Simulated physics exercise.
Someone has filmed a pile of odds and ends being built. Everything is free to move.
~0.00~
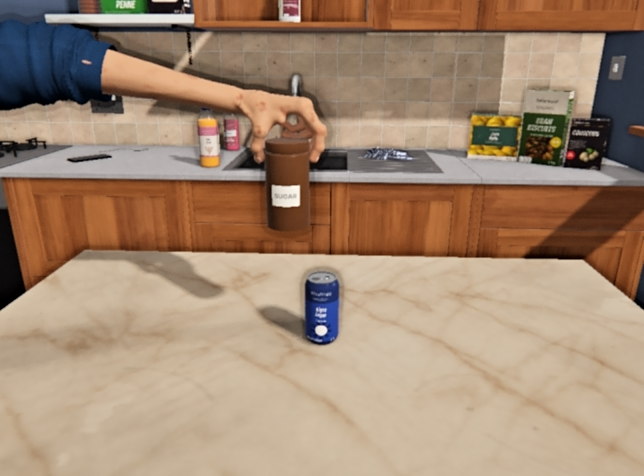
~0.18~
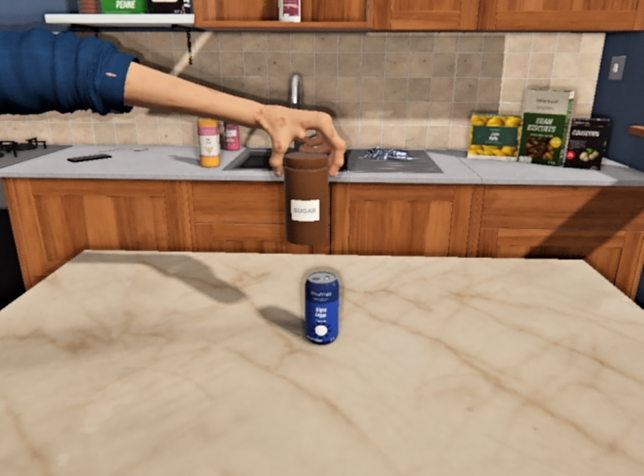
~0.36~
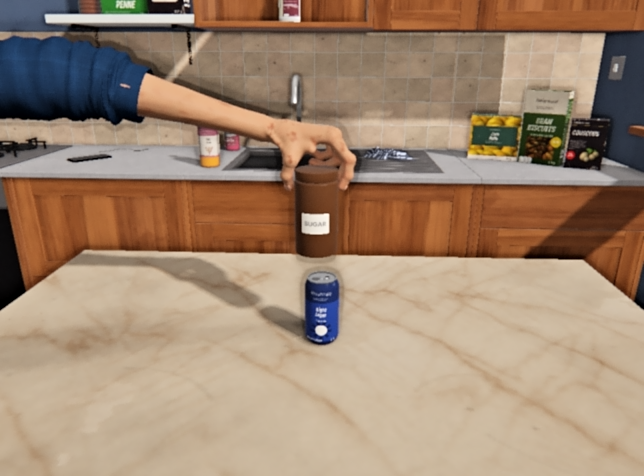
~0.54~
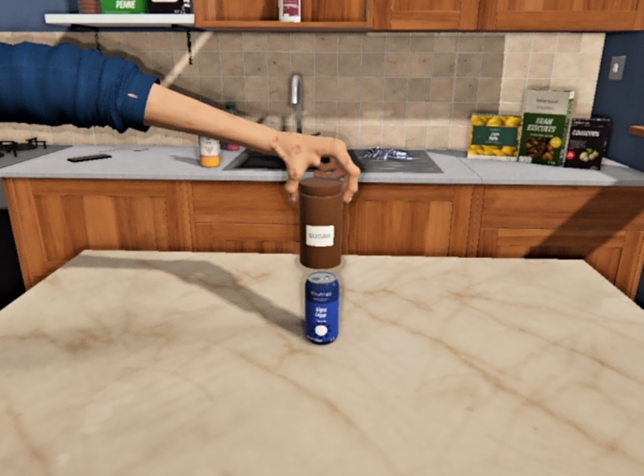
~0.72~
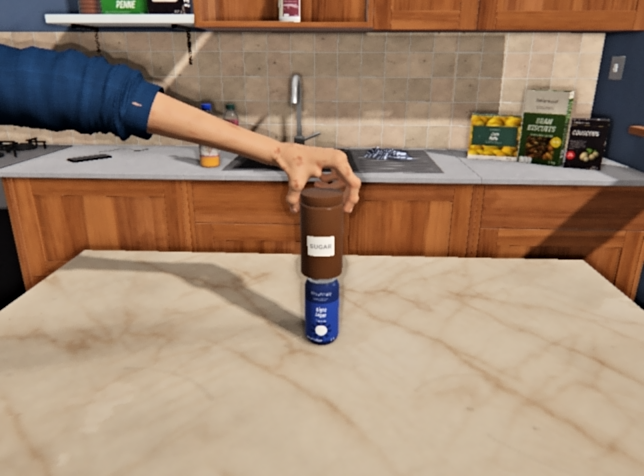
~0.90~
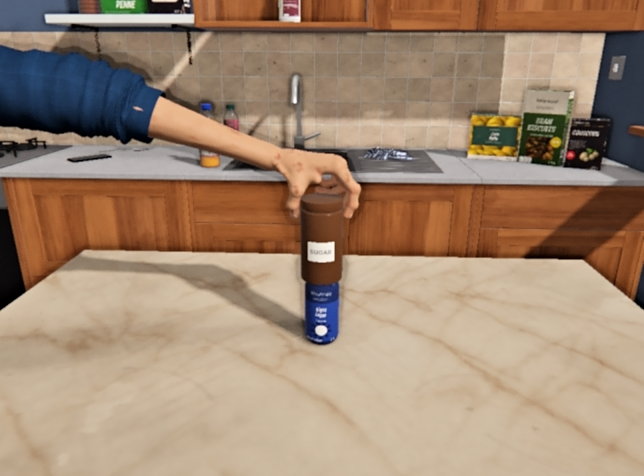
In a kitchen, a hand in a blue sleeve holds a brown jar above a blue can on a marble-patterned counter, moves it slightly right and down, and sets it on top of the can, still gripping the lid.
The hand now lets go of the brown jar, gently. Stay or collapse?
The pile holds.
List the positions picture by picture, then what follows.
Still above its spot; brown jar (288, 184); blue can (322, 309), in the first picture.
Still above its spot; brown jar (307, 198); blue can (322, 309), in the second picture.
Still above its spot; brown jar (316, 211); blue can (322, 309), in the third picture.
Still above its spot; brown jar (321, 223); blue can (322, 309), in the fourth picture.
Still above its spot; brown jar (322, 233); blue can (322, 309), in the fifth picture.
In place under the hand; brown jar (322, 238); blue can (322, 309), in the sixth picture.
By 1.60 s, all is still.
By 2.50 s, brown jar resting near (322, 239).
When it is over (4.0 s), both as before. End places, in pixels of the last picture, brown jar near (322, 239). The pile keeps its balance.
